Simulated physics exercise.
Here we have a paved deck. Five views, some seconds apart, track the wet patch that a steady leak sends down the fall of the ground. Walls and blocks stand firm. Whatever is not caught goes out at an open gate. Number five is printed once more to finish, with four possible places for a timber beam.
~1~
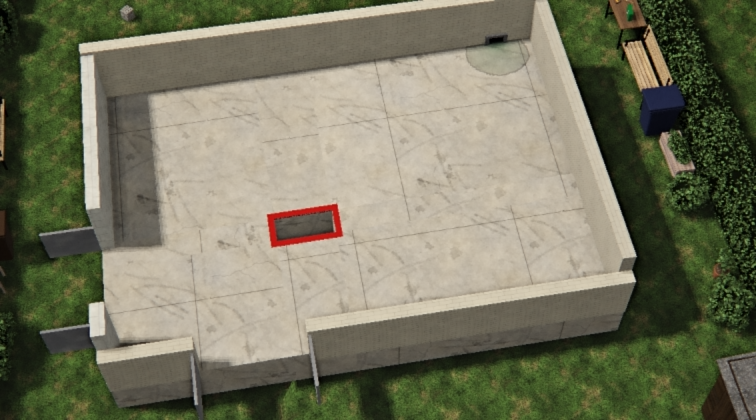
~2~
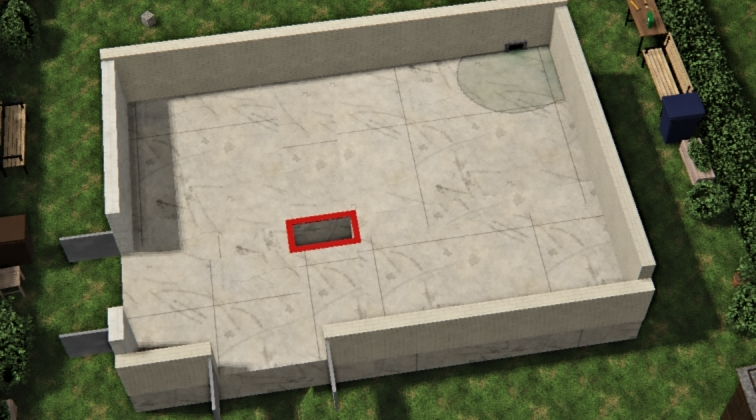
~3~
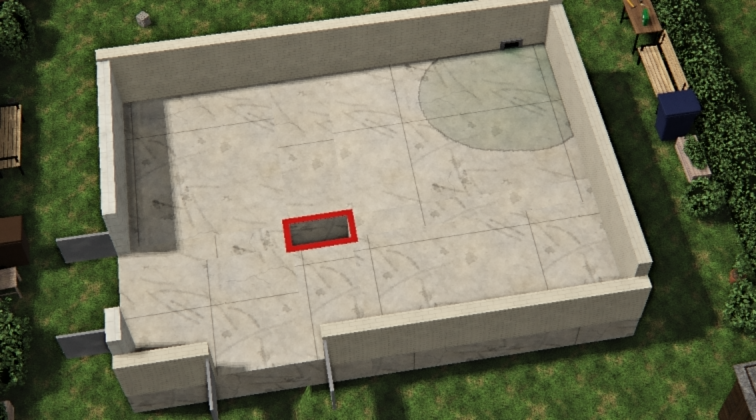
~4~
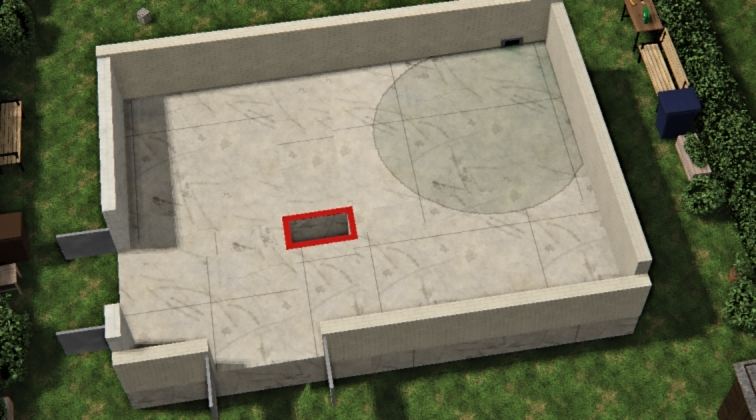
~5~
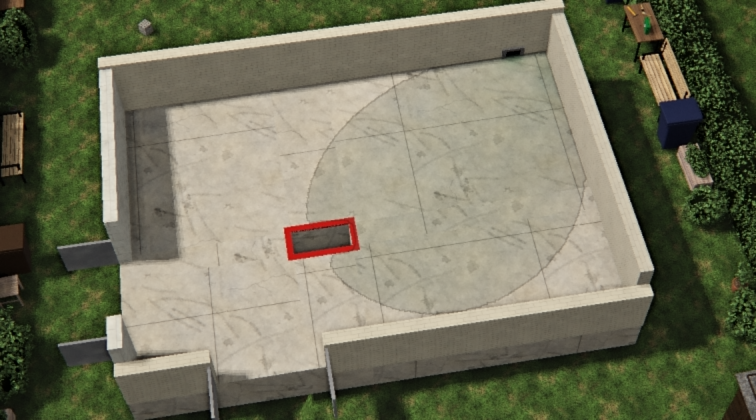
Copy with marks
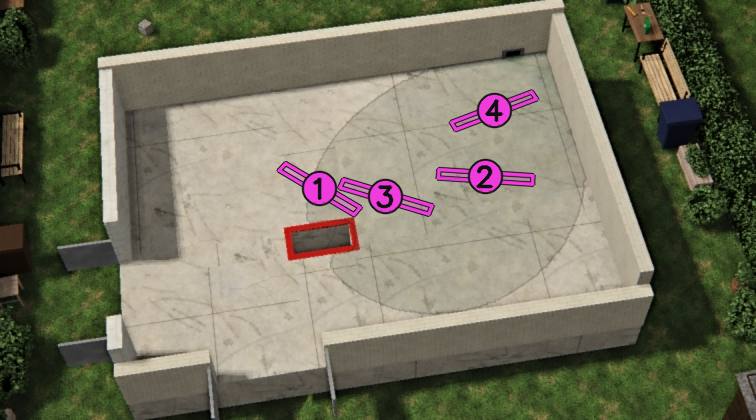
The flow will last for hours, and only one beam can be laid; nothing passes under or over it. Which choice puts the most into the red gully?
It is 2.
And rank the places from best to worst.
Best to worst: 2, 4, 1, 3.
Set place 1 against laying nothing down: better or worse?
Worse.
In magenta, 1 from (282, 167) to (357, 211); 2 from (438, 173) to (532, 179); 3 from (341, 183) to (430, 210); 4 from (453, 126) to (534, 95).
Choosing 1, about 12 % of the stream goes into the red gully, about 87 % out by the gates.
Choosing 2, about 35 % of the stream goes into the red gully, about 65 % out by the gates.
Choosing 3, about 3 % of the stream goes into the red gully, about 96 % out by the gates.
Choosing 4, about 25 % of the stream goes into the red gully, about 74 % out by the gates.
